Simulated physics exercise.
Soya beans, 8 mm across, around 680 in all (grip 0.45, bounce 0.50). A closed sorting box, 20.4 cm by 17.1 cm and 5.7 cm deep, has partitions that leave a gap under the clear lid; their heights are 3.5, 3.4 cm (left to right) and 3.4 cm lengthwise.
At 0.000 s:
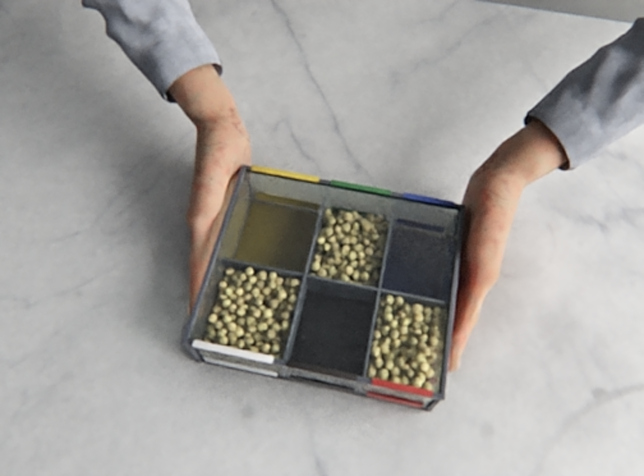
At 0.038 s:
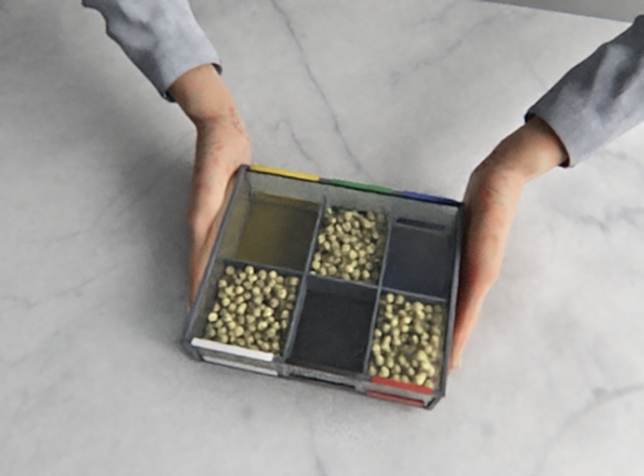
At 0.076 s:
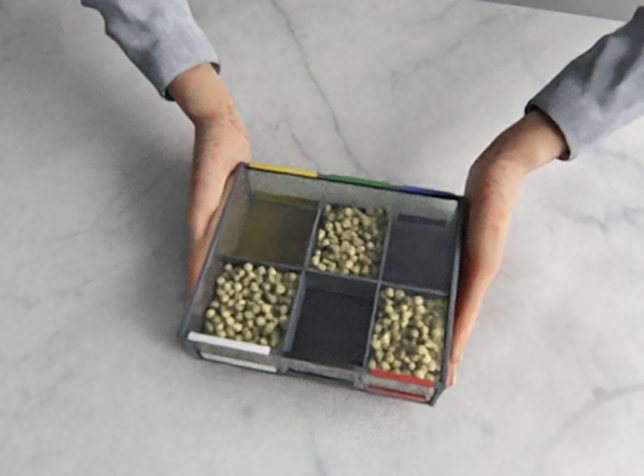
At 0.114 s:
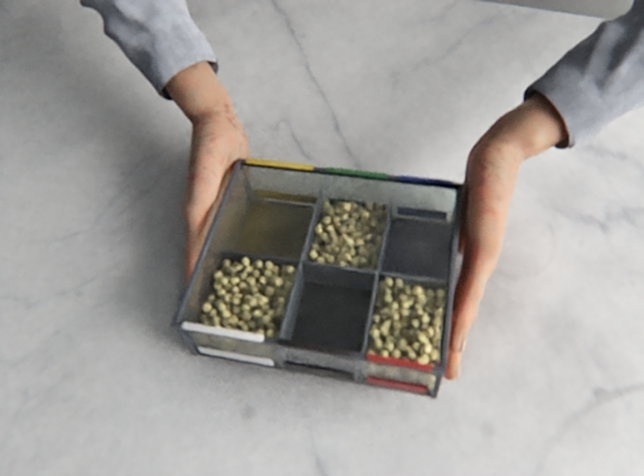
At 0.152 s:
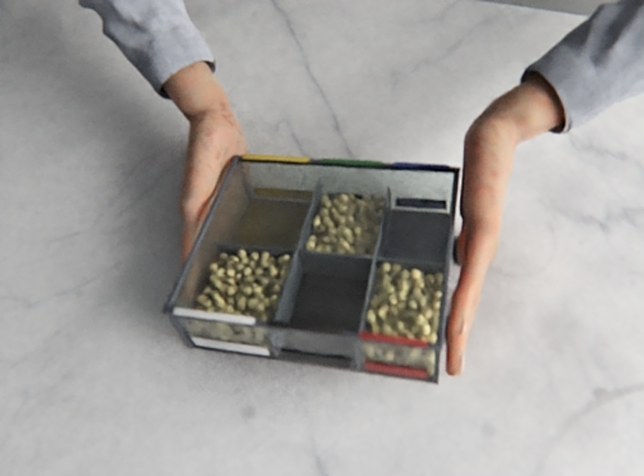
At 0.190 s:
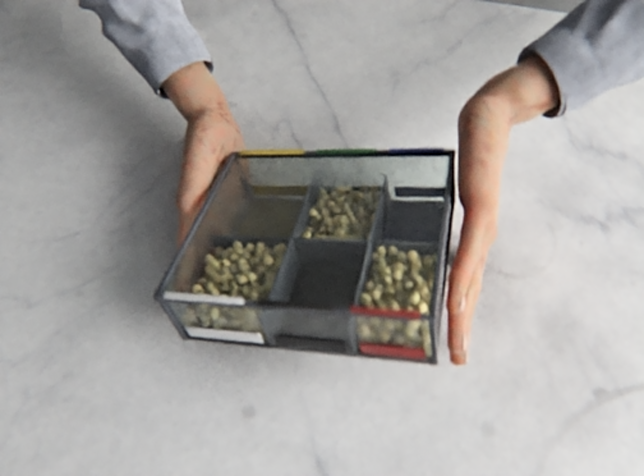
Two hands hold a clear-lidded sorting box of soya beans and tilt it backward with increasing speed.
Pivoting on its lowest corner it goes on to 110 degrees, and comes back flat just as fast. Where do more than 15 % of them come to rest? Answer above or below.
Red below, blue below, green above, yellow above, white above, black below.
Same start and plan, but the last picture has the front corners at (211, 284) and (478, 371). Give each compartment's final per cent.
Red 25, blue 45, green 30, yellow 0, white 5, black 0.
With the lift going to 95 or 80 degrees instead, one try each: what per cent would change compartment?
Some 55 and 40 per cent.
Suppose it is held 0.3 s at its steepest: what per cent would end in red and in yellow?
In that case red 0; yellow 50.
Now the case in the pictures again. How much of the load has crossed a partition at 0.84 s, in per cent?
About 35 per cent.
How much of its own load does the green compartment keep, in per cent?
Roughly 60 per cent.
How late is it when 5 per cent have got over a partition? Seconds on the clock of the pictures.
At about 0.65 s.
Then, at 0.84 s, tilt 110 degrees; red 15 %, green 25 %, yellow 20 %, white 30 %, black 5 %.
Then, at 1.28 s, tilt 47 degrees; red 5 %, green 30 %, yellow 40 %, white 25 %.
After 1.79 s, tilt 0 degrees; red 5 %, green 25 %, yellow 45 %, white 25 %.
In the end, at 2.2 s, red 5 %, blue 0 %, green 25 %, yellow 45 %, white 25 %, black 0 %.
